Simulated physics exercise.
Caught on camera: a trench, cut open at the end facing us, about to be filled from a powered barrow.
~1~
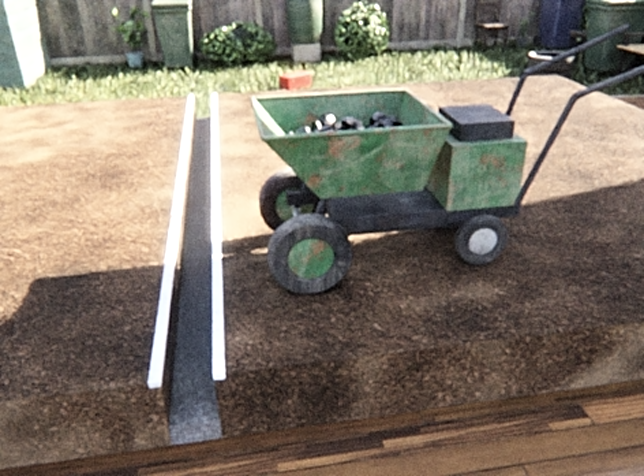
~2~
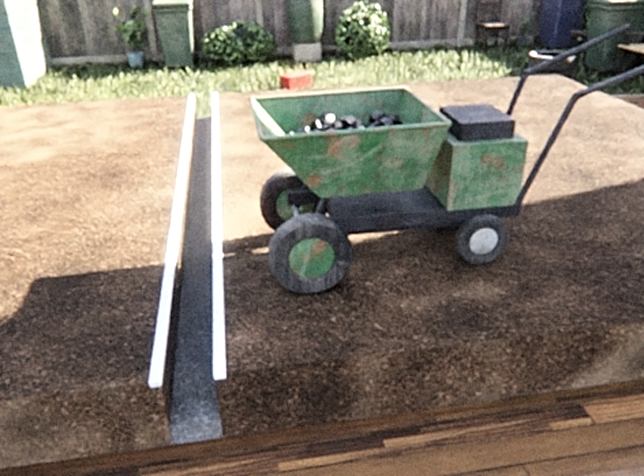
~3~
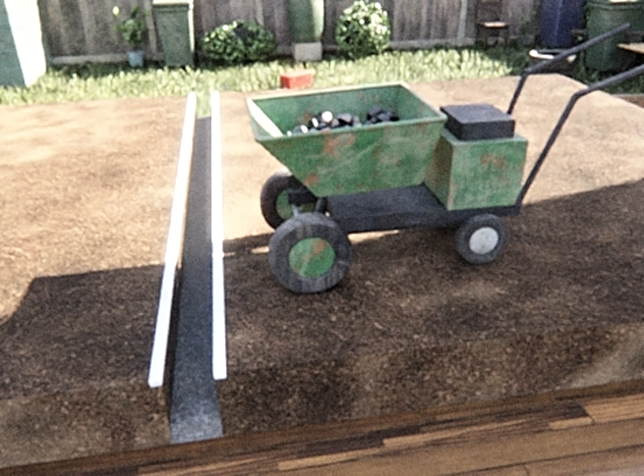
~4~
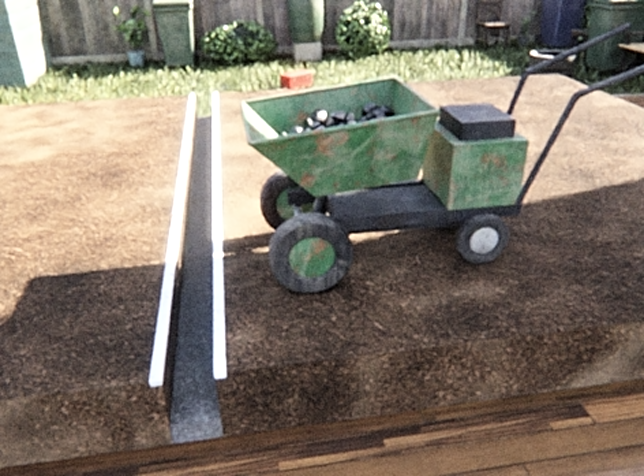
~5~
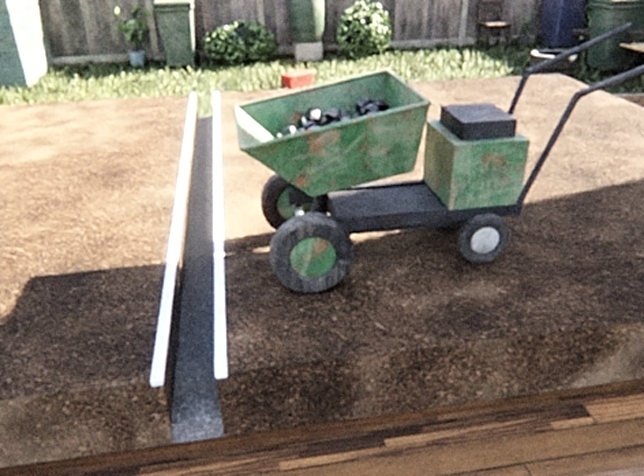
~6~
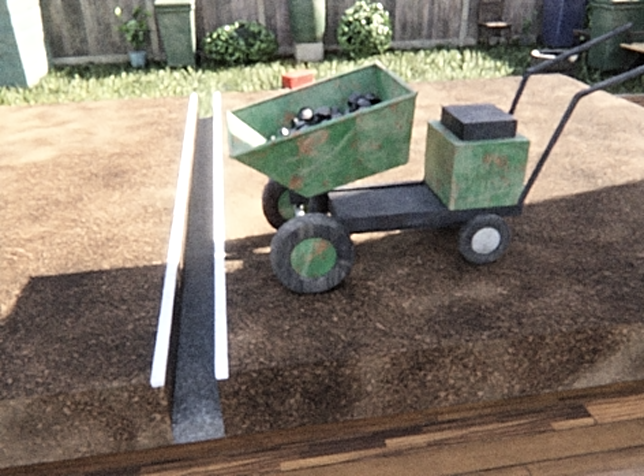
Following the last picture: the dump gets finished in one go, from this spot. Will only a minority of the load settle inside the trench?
Inside: The lesser amount.
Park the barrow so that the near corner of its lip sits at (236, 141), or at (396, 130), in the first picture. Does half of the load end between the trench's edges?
One: Not half. Two: Not half.
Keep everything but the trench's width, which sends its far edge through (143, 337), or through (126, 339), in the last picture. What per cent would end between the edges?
60 %, give or take, and then 80 %.
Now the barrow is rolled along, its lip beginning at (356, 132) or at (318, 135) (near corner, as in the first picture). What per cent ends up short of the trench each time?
First place: Around 40 per cent. Second place: Around 10 per cent.
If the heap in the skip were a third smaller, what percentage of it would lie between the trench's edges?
Roughly 40 per cent of it.
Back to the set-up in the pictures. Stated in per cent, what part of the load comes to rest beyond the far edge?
Share of load: Near 65 %.
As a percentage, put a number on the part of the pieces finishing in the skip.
Result: Close to 0 per cent.
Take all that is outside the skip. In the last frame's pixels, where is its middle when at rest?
Close to (154, 268).
Soon after the last picture, skip tipped steeply; all in the skip.
A little later, skip tipped steeply; nearly all in the skip; a stray few beyond it; a stray few falling.
Later still, skip tipped right over; about a quarter in the skip; a small part in or heaped over the trench; about two thirds beyond it.
By the end, skip tipped right over; a stray few in the skip; about a third in or heaped over the trench; about two thirds beyond it.
